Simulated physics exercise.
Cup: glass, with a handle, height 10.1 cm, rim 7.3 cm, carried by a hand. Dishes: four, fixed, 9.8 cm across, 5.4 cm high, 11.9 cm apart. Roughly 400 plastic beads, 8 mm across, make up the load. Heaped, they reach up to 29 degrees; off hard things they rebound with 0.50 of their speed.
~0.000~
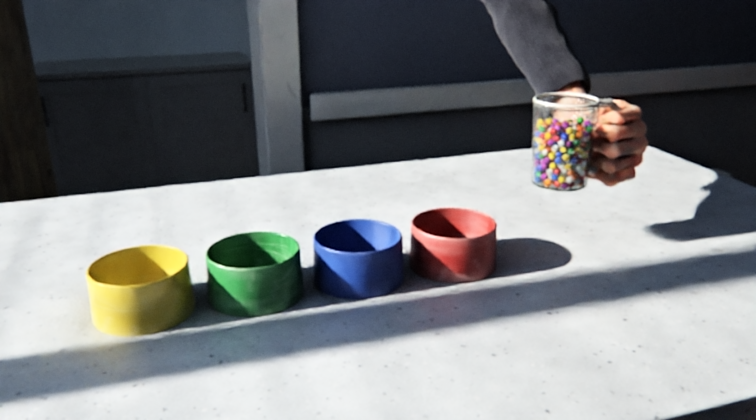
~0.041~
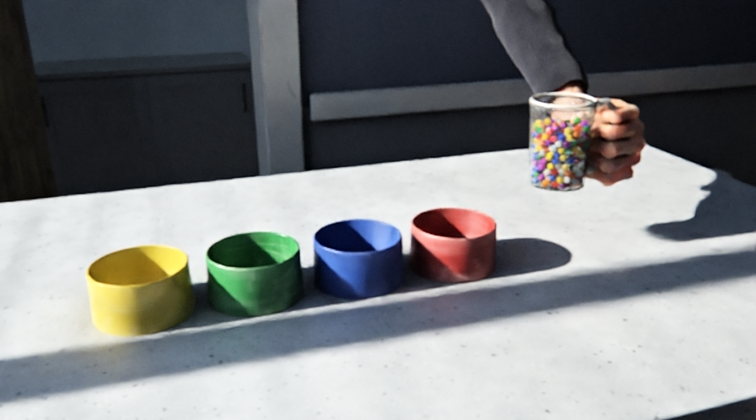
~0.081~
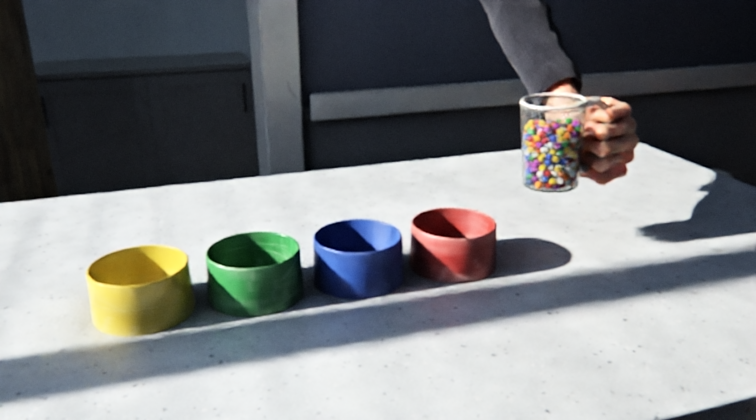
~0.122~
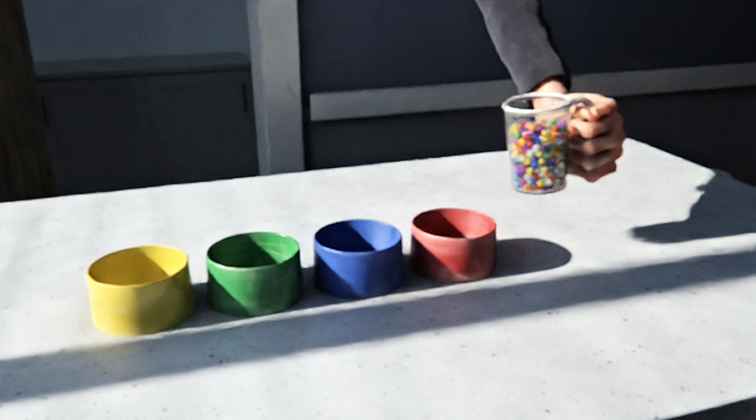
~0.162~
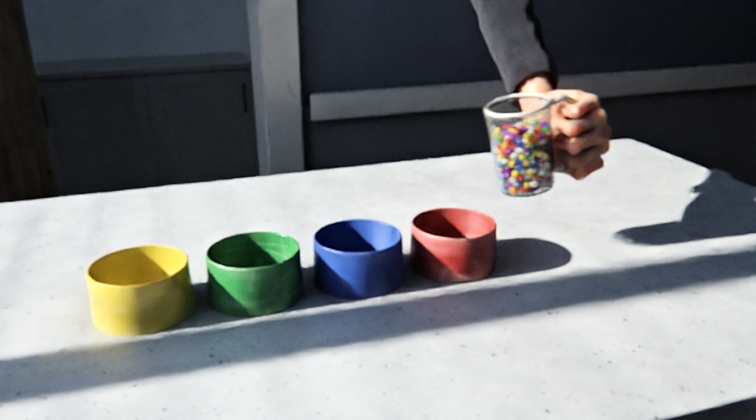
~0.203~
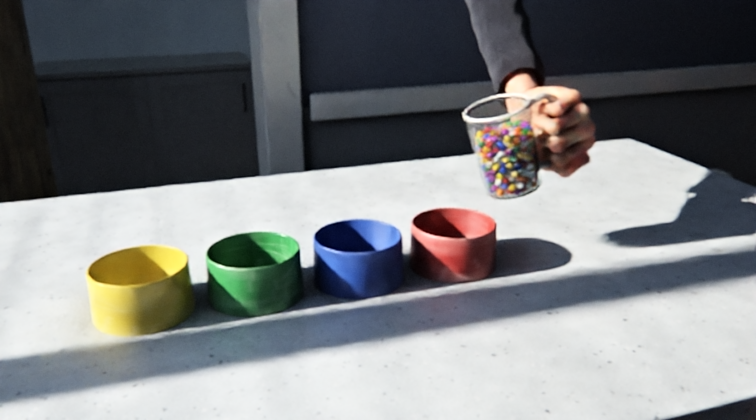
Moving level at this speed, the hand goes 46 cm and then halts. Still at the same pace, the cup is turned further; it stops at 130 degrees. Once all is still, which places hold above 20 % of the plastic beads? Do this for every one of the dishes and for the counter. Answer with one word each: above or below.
Red dish below, blue dish below, green dish below, yellow dish above, counter above.
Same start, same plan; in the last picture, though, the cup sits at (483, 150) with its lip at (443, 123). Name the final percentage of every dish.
Red 0; blue 0; green 0; yellow 60.
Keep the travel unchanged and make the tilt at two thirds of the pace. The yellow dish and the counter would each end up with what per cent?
Yellow 90, counter 10.
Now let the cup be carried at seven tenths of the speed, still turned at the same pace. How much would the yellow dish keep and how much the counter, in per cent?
Yellow: 80; counter: 10.
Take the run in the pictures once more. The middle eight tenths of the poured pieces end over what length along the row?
I'd put it near 23 cm.
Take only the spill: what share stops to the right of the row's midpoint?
0 per cent.
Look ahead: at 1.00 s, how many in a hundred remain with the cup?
I reckon around 75 per cent.
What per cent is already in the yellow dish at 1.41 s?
65 % so far.
Then, at 0.68 s, tilt 71 degrees; cup holds 100 %.
After 1.00 s, tilt 107 degrees; cup holds 75 %, yellow 10 %.
After 1.41 s, tilt 130 degrees; cup holds 0 %, yellow 65 %.
In the end, at 2.1 s, red 0 %, blue 0 %, green 0 %, yellow 65 %, counter 35 %.
